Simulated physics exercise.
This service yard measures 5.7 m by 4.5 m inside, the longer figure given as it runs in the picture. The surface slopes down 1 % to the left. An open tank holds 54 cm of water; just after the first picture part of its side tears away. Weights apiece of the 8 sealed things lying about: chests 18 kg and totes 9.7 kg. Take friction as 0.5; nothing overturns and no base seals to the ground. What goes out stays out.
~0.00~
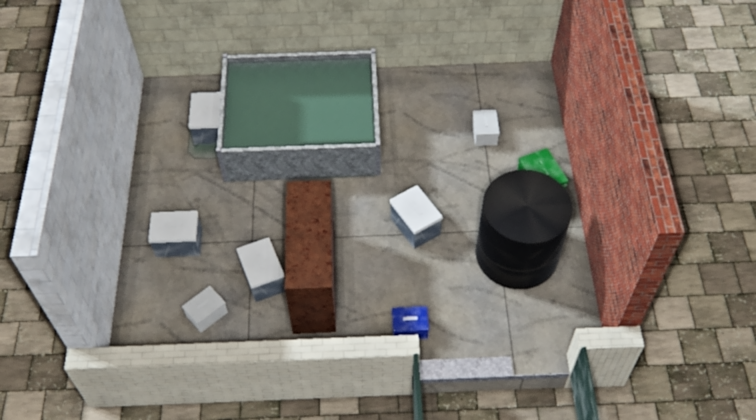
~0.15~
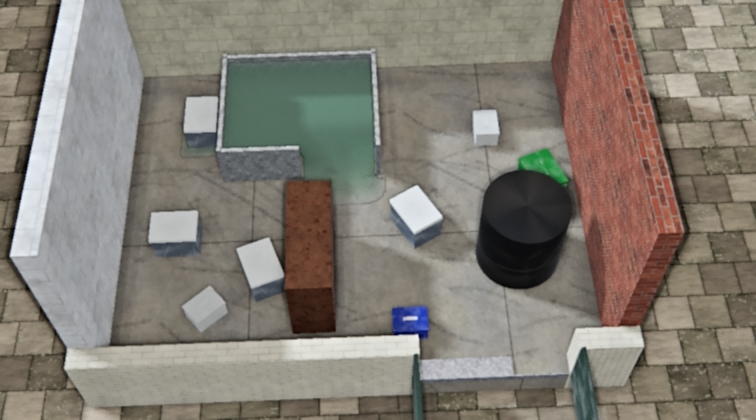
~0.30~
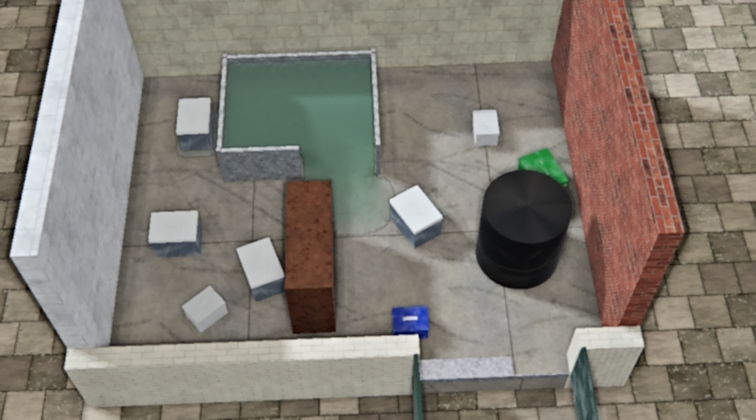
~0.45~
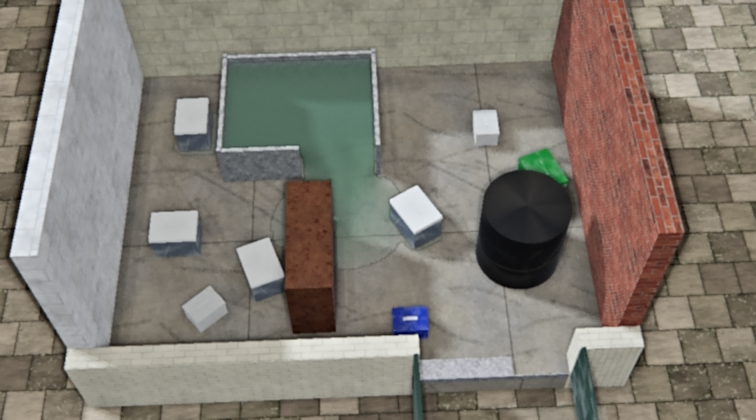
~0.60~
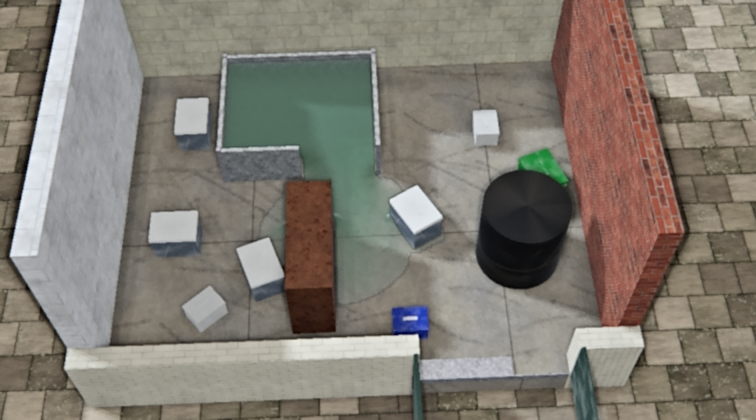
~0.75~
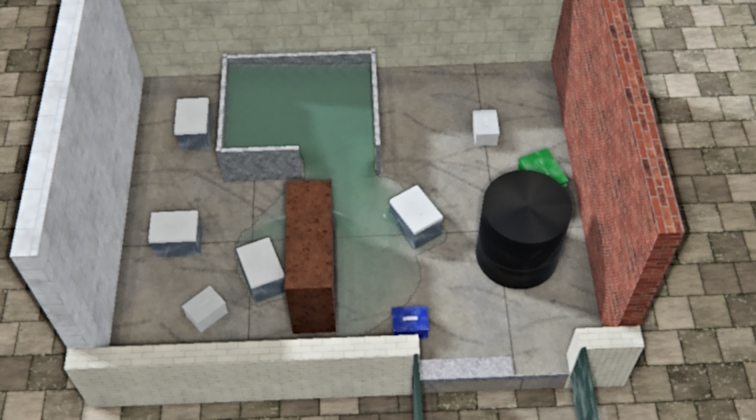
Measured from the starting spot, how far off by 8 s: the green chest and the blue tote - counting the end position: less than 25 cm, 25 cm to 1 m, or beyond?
Green chest holds its place; blue tote gets carried off.
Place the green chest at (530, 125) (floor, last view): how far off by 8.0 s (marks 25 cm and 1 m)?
It stays put.
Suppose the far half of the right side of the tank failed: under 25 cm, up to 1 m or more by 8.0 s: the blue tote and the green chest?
In that case the blue tote holds its place, the green chest moves a short way.
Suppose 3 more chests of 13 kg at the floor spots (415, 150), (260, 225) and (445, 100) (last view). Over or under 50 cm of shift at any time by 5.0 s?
In that order: Under, over, short of it.
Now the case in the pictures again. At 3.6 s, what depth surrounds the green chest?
Roughly 1 cm.
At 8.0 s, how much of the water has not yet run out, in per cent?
About 72 per cent.
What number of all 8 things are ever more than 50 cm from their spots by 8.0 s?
That makes 3.
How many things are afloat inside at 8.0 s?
I count 1.
After 1.6 s the green chest is near (544, 169), 0.0 m from its start, aground; the blue tote is near (424, 339), 0.3 m from its start, aground; 0 of 8 are out; 0 afloat.
After 3.6 s the green chest is near (544, 169), 0.0 m from its start, aground; the blue tote has gone out; 1 of 8 are out; 0 afloat.
After 5.6 s the green chest is near (544, 169), 0.0 m from its start, aground; the blue tote has gone out; 1 of 8 are out; 2 afloat.
After 8.0 s the green chest is near (544, 169), 0.0 m from its start, aground; the blue tote has gone out; 1 of 8 are out; 1 afloat.
